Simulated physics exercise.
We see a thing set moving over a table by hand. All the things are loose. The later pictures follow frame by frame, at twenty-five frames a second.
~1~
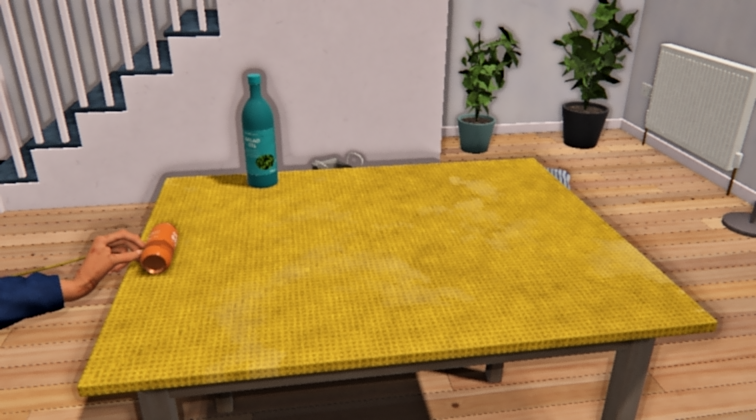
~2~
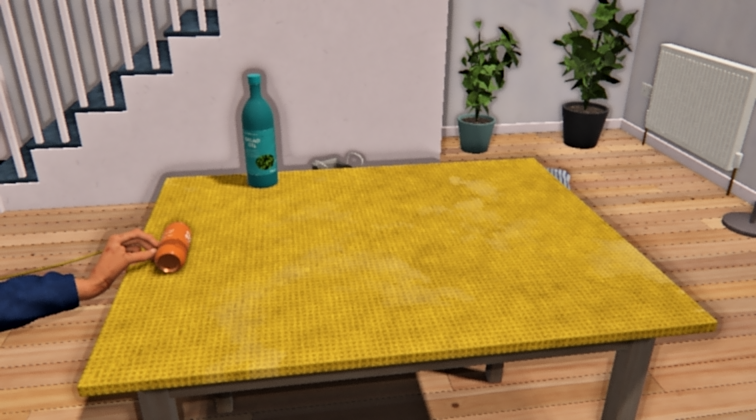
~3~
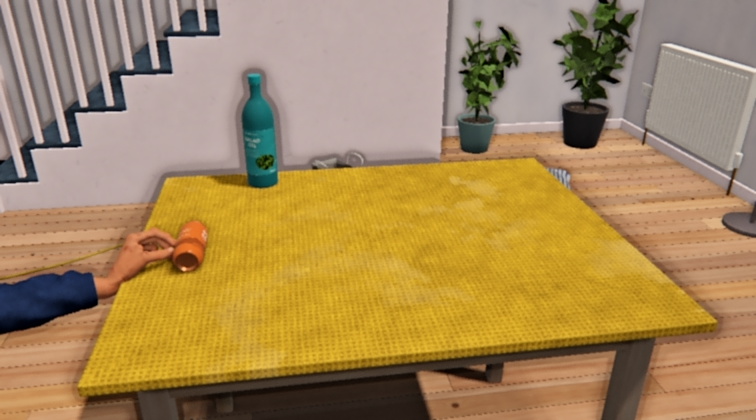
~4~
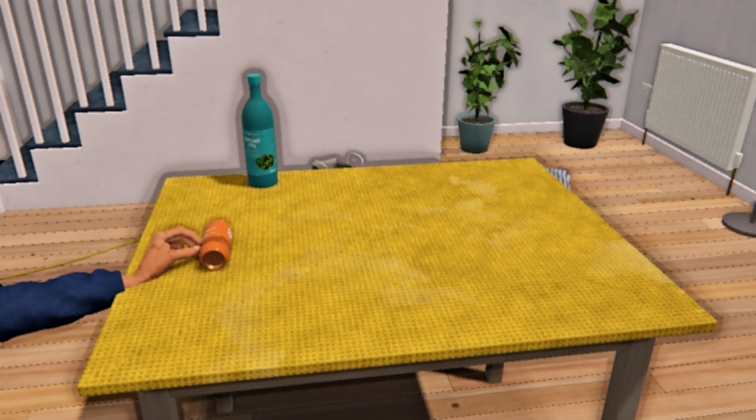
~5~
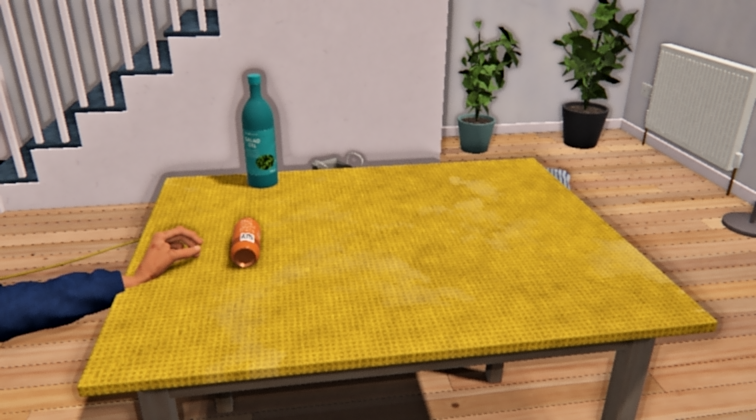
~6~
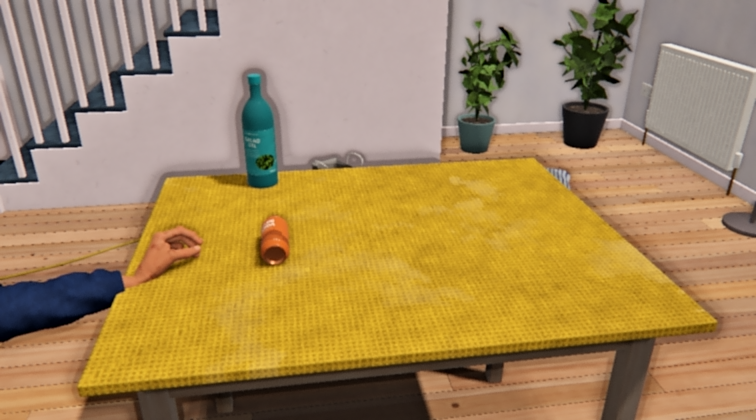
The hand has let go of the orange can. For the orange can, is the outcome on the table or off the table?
The orange can falls off the table.
Then, 0.40 s past the last view, orange can displaced well along near (523, 222).
Then, 0.80 s past the last view, orange can now off the table.
Finally, off the table, orange can.
